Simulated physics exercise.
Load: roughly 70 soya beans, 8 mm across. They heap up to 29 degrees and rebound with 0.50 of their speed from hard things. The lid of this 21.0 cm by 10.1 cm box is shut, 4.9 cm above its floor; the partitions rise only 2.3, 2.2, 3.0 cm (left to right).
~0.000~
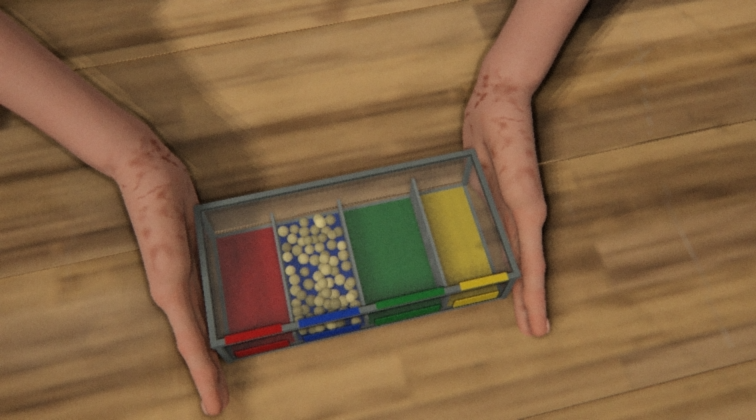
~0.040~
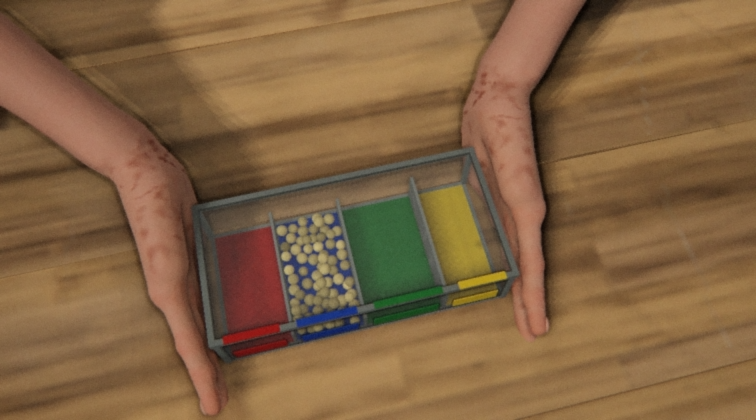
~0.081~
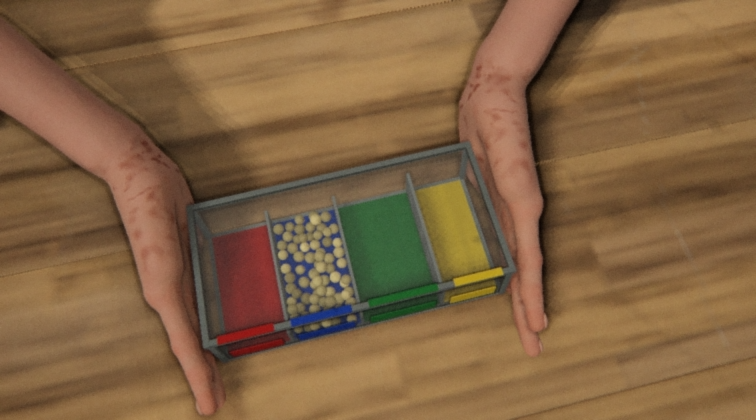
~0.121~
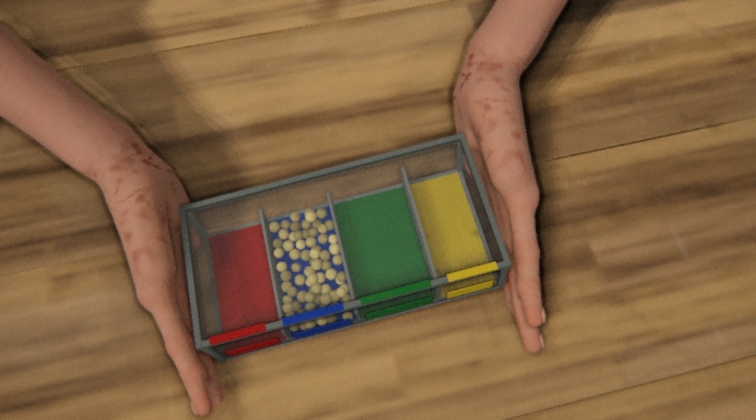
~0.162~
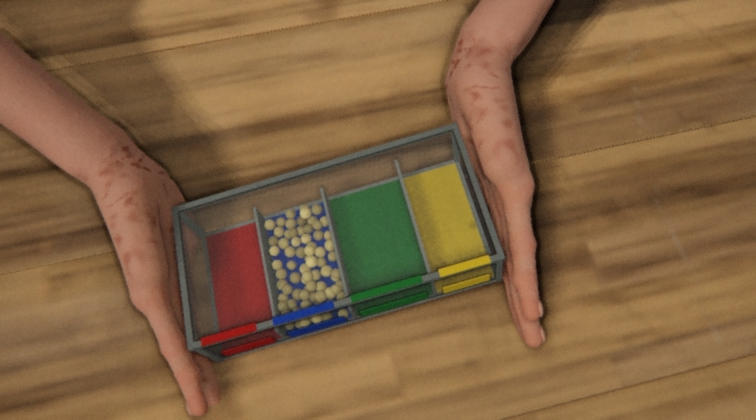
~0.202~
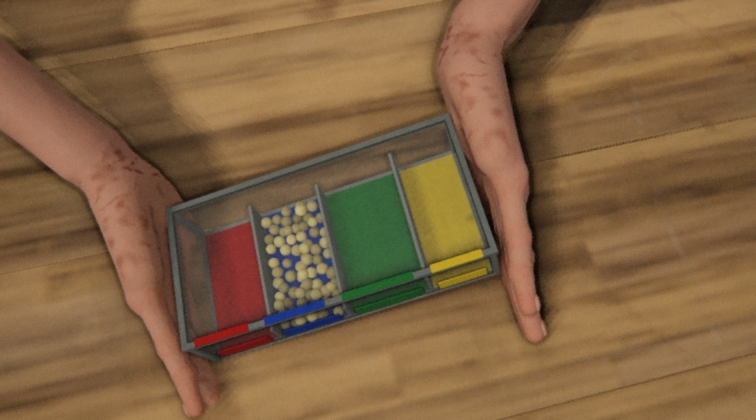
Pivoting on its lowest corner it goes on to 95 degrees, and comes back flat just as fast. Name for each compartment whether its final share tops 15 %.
Red compartment: Over; blue compartment: Over; green compartment: Under; yellow compartment: Under.
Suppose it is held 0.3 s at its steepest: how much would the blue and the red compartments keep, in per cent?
Then: Blue 30; red 70.
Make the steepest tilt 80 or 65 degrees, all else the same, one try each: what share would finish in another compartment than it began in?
About 0 and 0 per cent.
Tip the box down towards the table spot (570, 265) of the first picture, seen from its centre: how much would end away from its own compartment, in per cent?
About 95 per cent.
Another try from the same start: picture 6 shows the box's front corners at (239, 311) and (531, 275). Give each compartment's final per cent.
Red 0; blue 0; green 30; yellow 70.
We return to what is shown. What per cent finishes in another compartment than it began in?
Roughly 65 per cent.
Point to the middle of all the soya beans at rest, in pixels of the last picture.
Around (247, 285).
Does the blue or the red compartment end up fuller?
The red one has more.
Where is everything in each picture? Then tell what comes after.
Box tilt 0 degrees, front corners at (217, 341) and (513, 273); blue 100 %, in the first frame.
Box tilt 1 degrees, front corners at (215, 341) and (512, 272), in the second frame.
Box tilt 3 degrees, front corners at (210, 341) and (509, 268), in the third frame.
Box tilt 6 degrees, front corners at (202, 342) and (504, 262), lowest corner left front, in the fourth frame.
Box tilt 10 degrees, front corners at (195, 343) and (497, 255), lowest corner left front, in the fifth frame.
Box tilt 14 degrees, front corners at (189, 344) and (491, 249), lowest corner left front; blue 100 %. The box's pace is about 100 degrees a second, in the sixth frame.
After 1.07 s, tilt 95 degrees; blue 100 %.
After 1.65 s, tilt 43 degrees; red 65 %, blue 35 %.
After 2.28 s, tilt 0 degrees; red 65 %, blue 35 %.
At rest (3.2 s), red 65 %, blue 35 %, green 0 %, yellow 0 %.
